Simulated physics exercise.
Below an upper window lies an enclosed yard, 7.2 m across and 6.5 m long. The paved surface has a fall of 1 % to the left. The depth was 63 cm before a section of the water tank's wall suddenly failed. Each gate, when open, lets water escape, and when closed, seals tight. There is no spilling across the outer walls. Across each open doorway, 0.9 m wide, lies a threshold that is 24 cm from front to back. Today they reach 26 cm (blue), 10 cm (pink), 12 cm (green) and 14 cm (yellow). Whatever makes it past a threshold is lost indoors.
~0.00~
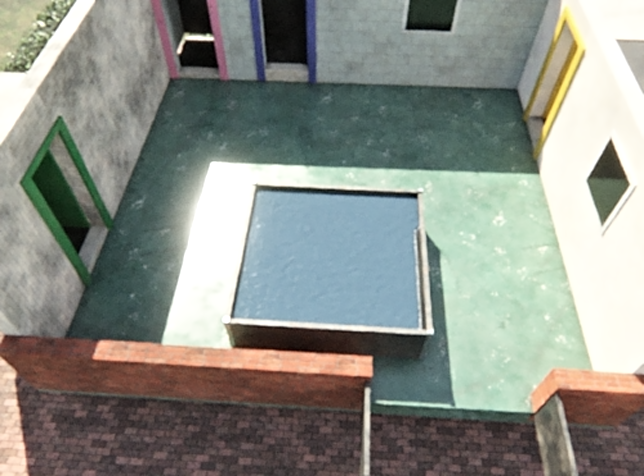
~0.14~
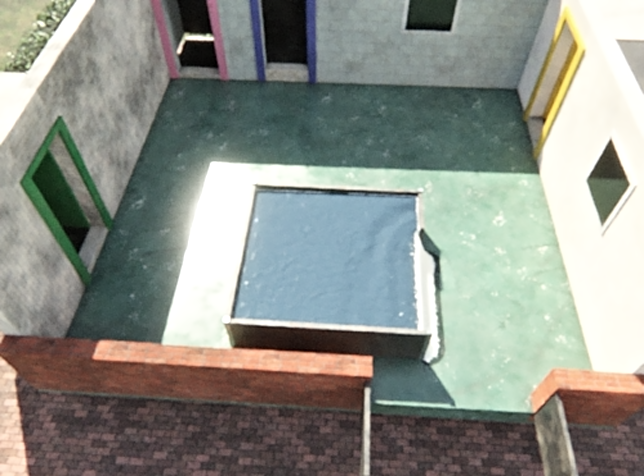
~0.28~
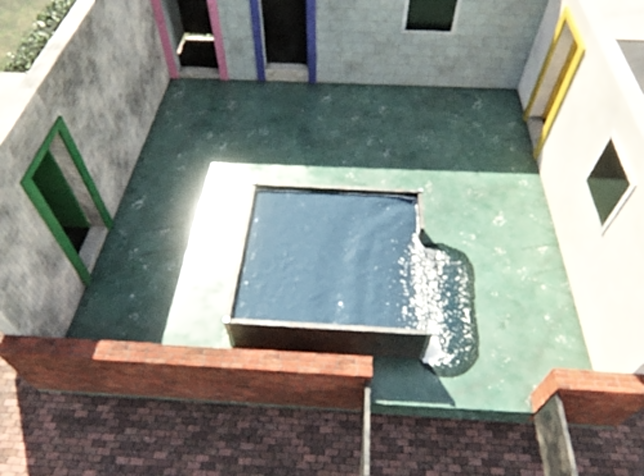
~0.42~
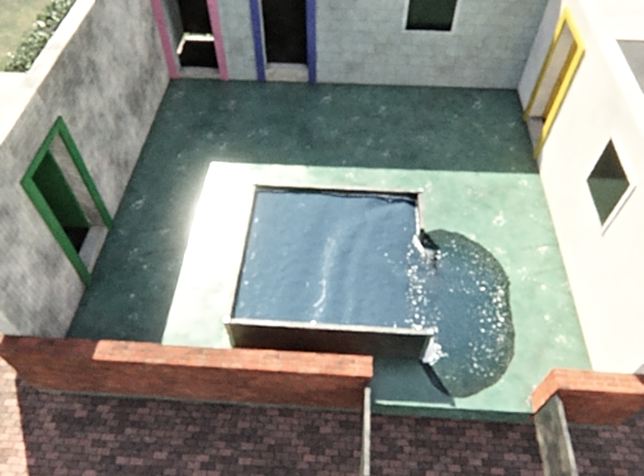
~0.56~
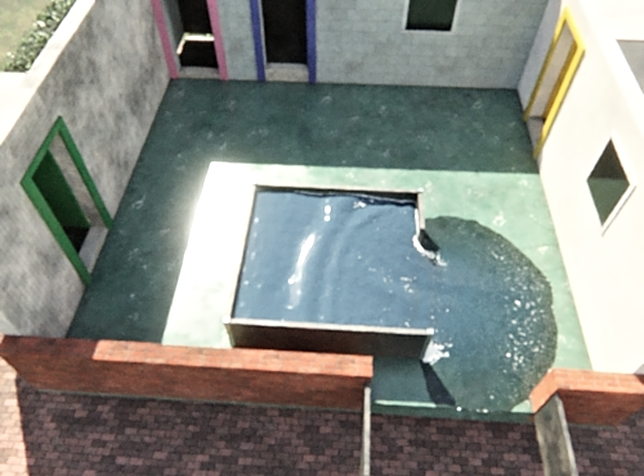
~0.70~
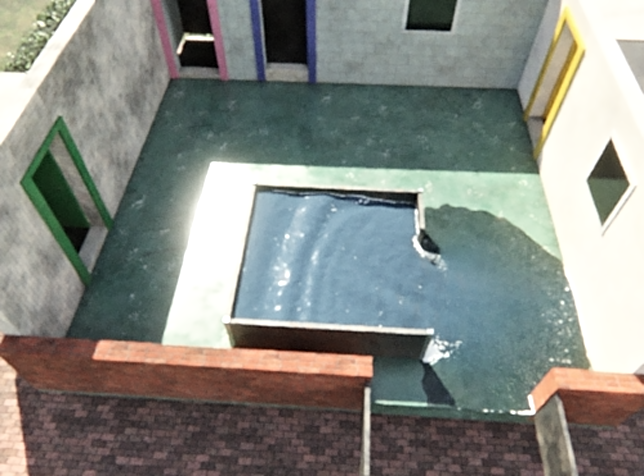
Water in a square tank bursts through its right wall and spreads across the green floor.
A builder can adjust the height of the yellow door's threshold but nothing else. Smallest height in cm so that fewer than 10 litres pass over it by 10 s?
I would say 5.5 cm.
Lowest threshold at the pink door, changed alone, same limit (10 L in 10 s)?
At the pink door it takes roughly 11.5 centimetres.
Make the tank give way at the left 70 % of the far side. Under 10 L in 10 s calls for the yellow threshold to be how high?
Required height: Approx. 10.0 cm.
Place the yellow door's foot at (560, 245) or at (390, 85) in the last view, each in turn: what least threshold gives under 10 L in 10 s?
Roughly 25 and 11.5 cm.
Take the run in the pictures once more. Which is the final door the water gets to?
Last comes the green one.
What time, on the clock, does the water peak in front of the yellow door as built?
Around 9.0 s, give or take.
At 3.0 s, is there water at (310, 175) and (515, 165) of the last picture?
Note: Point one not yet reached; point two reached.
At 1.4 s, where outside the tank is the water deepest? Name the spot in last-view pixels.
Check close to (588, 397).
After 1.4 s water covers 15 % of the floor, deepest (50 cm) near (588, 397); it has not reached the yellow door.
After 3.0 s water covers 30 % of the floor, deepest (36 cm) near (588, 397); 6 cm at the yellow door, 0 litres in over its 14 cm threshold.
After 10.0 s water covers 85 % of the floor, deepest (14 cm) near (176, 88); 6 cm at the yellow door, 0 litres in over its 14 cm threshold.
At the yellow door as built, the water arrived by 2.0 s and peaked near 7 cm at 9.0 s.
With a threshold of 5 cm, 13 litres would have come in within the 10 s; with 6.5 cm, 6 litres. So under 10 litres takes about 5.5 cm.
